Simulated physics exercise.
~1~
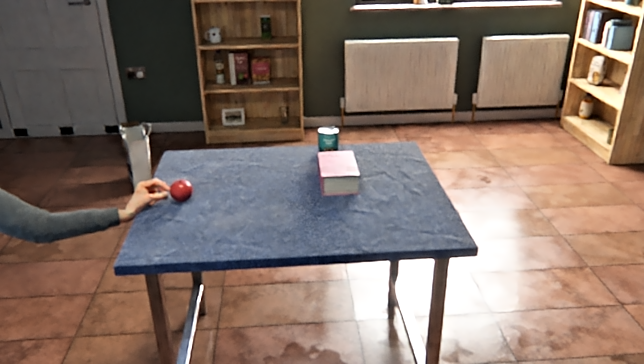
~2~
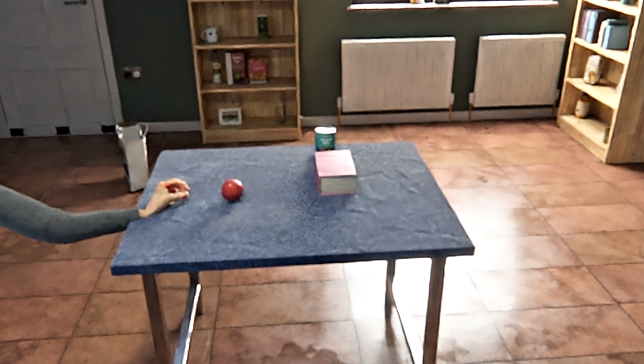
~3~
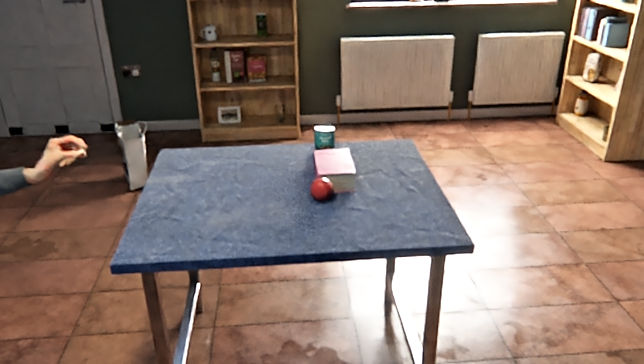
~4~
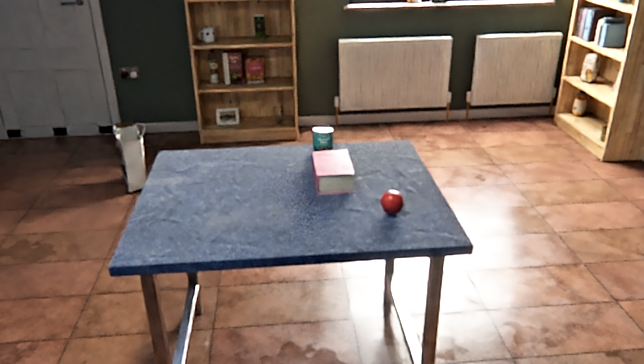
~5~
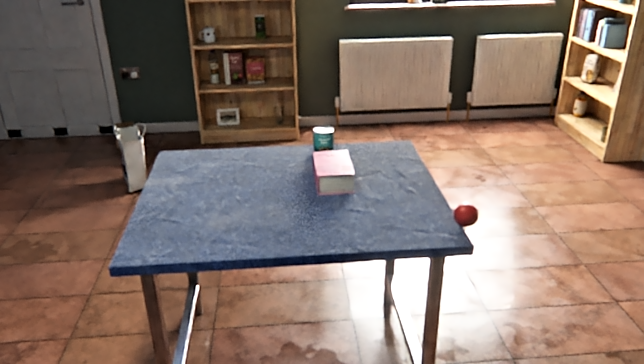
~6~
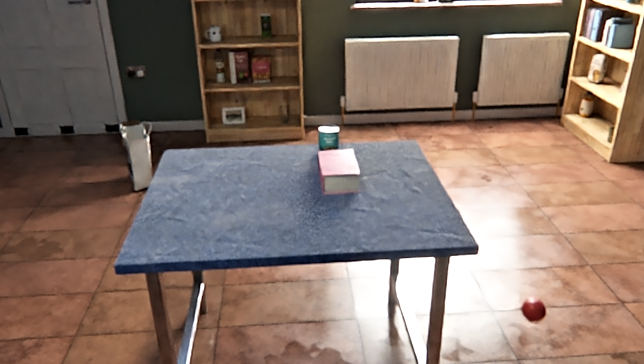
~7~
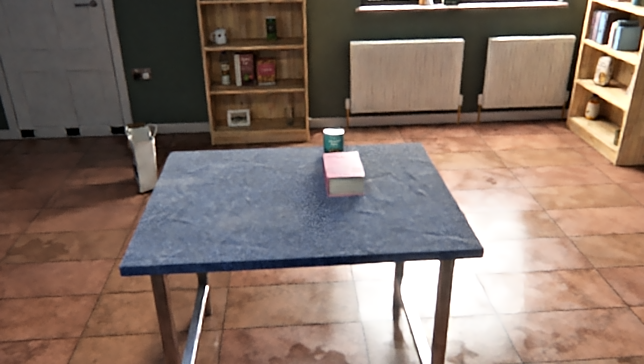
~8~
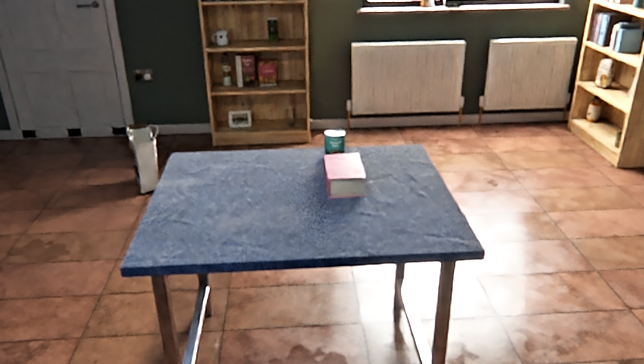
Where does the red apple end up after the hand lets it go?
The red apple rolls to the right across the table, goes over the edge and drops to the floor.
